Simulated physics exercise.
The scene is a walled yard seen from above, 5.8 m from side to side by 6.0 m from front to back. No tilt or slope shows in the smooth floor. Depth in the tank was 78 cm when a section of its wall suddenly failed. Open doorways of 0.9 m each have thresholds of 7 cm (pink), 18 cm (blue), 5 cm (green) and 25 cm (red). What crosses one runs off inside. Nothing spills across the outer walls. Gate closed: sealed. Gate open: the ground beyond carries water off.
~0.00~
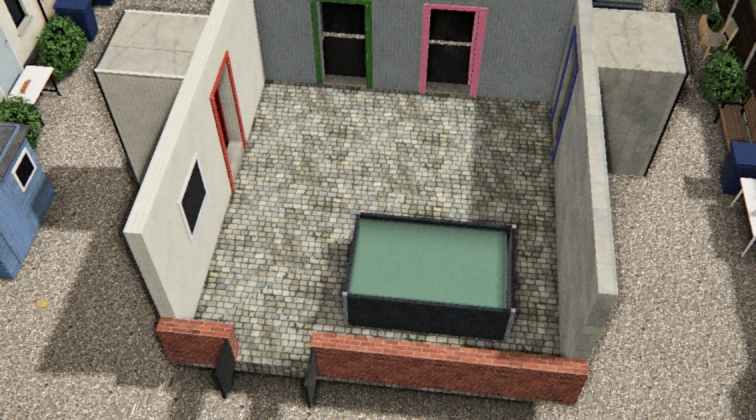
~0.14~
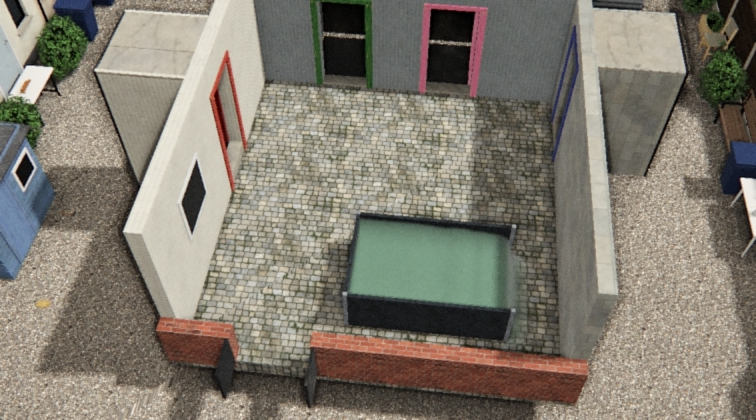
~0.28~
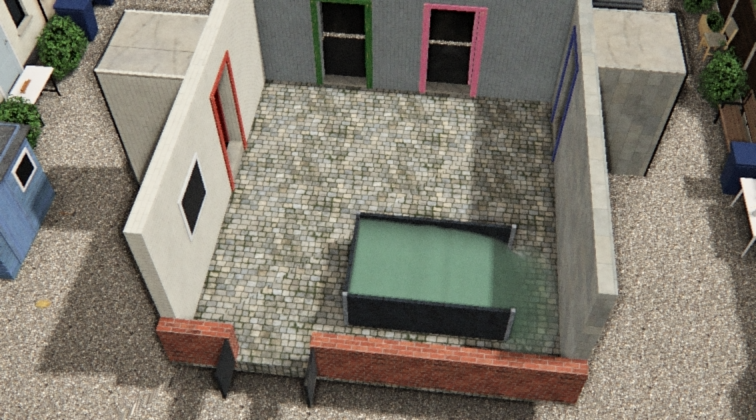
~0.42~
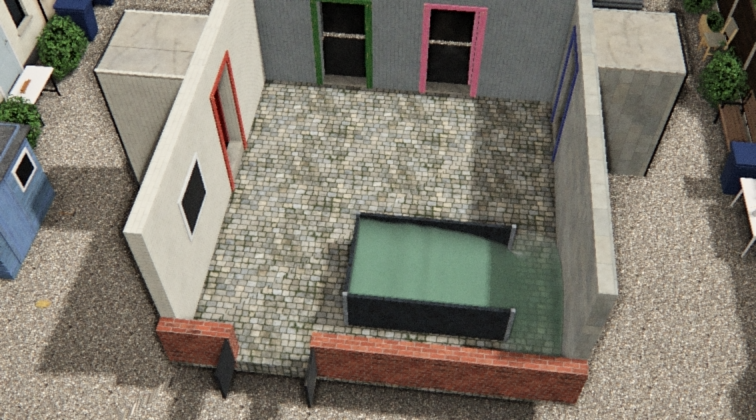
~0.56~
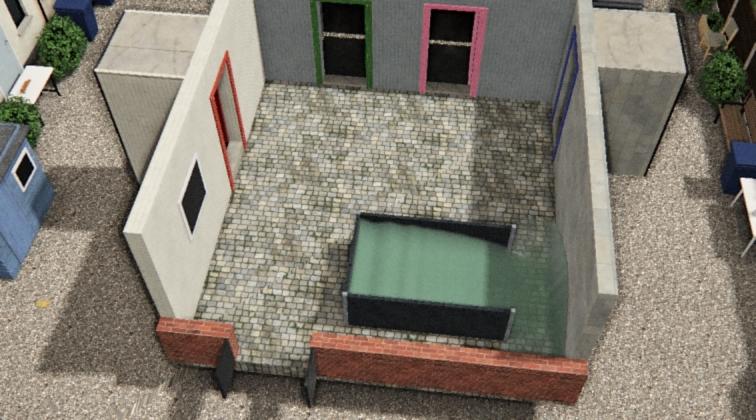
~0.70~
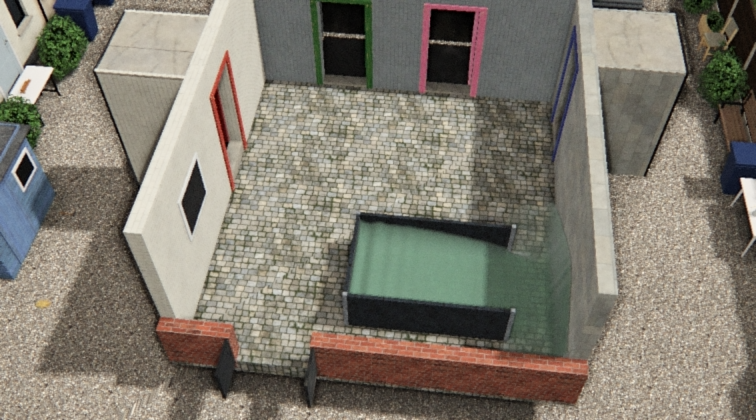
Green water in a dark-walled tank begins pouring out through its open right end, spreading across the cobbled floor of a walled yard toward the right wall, then fanning along its base while the level in the tank lowers slightly.
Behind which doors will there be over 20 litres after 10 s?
The pink door will most likely bust the limit; the blue door will most likely respect the limit; the green door will most likely bust the limit; the red door will most likely respect the limit.
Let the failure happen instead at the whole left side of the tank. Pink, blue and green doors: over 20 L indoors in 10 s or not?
Then pink does not exceed it, blue does not exceed it, green exceeds it.
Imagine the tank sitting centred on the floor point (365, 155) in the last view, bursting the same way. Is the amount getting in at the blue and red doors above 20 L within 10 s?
Blue gets more than that, red gets no more than that.
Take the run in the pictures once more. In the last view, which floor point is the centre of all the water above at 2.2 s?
The water is centred near (479, 278).
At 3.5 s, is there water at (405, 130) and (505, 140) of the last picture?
Soaked, soaked.
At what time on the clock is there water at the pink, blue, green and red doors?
Pink = 2.0 s, blue = 1.2 s, green = 3.0 s, red = 4.0 s.
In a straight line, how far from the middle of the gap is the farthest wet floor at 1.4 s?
Distance: Approx. 4.2 m.
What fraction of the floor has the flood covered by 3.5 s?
Covered: Roughly 55 %.
After 1.4 s water covers 20 % of the floor and is deepest (66 cm) near (559, 370); pink door not reached, blue door 3 cm at the sill, 0 L in, green door not reached, red door not reached.
After 2.2 s water covers 40 % of the floor and is deepest (50 cm) near (560, 380); pink door 12 cm at the sill, 0 L in, blue door 7 cm at the sill, 0 L in, green door not reached, red door not reached.
After 3.5 s water covers 55 % of the floor and is deepest (30 cm) near (194, 321); pink door 15 cm at the sill, 47 L in, blue door 6 cm at the sill, 0 L in, green door 7 cm at the sill, 0 L in, red door not reached.
After 6.0 s water covers 85 % of the floor and is deepest (22 cm) near (292, 85); pink door 10 cm at the sill, 88 L in, blue door 9 cm at the sill, 0 L in, green door 6 cm at the sill, 5 L in, red door 12 cm at the sill, 0 L in.
After 10.0 s water covers 100 % of the floor and is deepest (14 cm) near (545, 236); pink door 8 cm at the sill, 94 L in, blue door 7 cm at the sill, 0 L in, green door 10 cm at the sill, 55 L in, red door 8 cm at the sill, 0 L in.
